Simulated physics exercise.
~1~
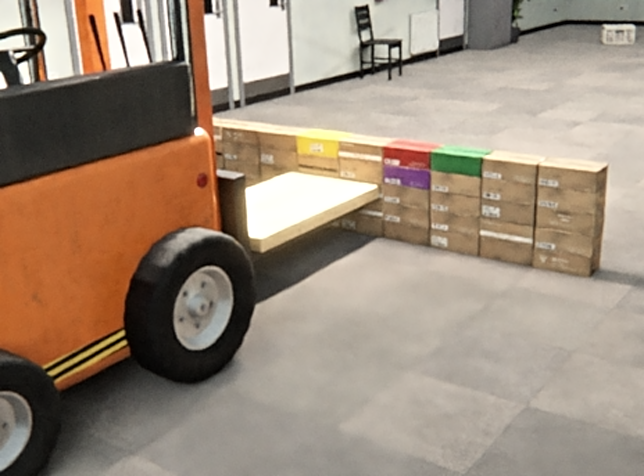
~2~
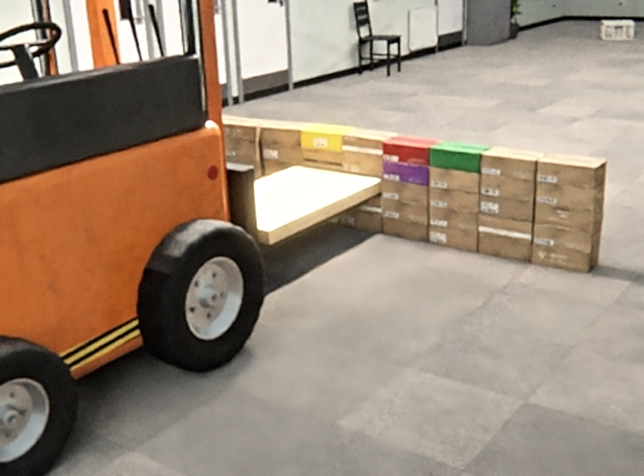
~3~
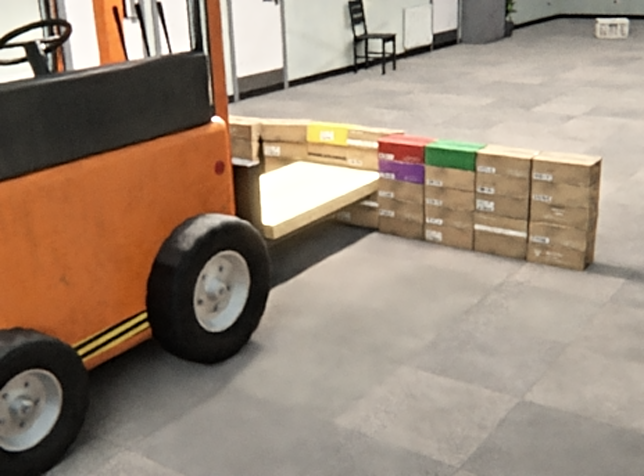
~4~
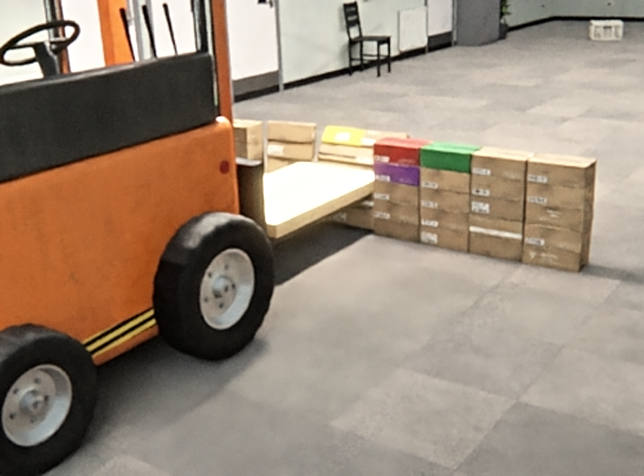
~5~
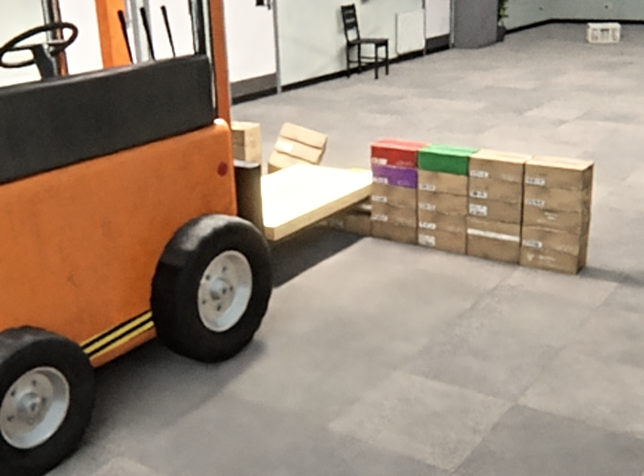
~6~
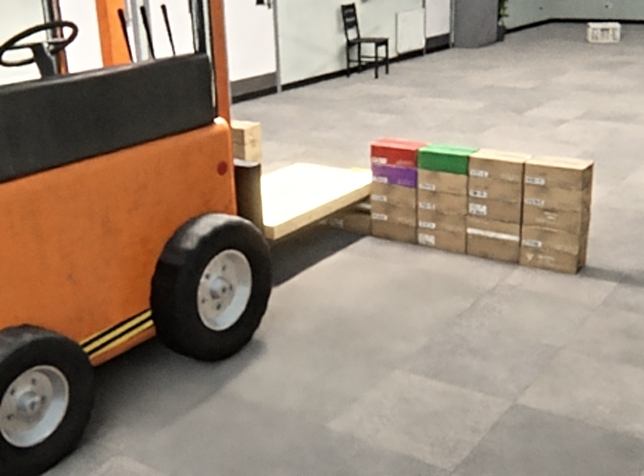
Orange lift truck pushing a pale crate into a low wall of cardboard boxes, toppling the yellow-marked section while the red box stays up.
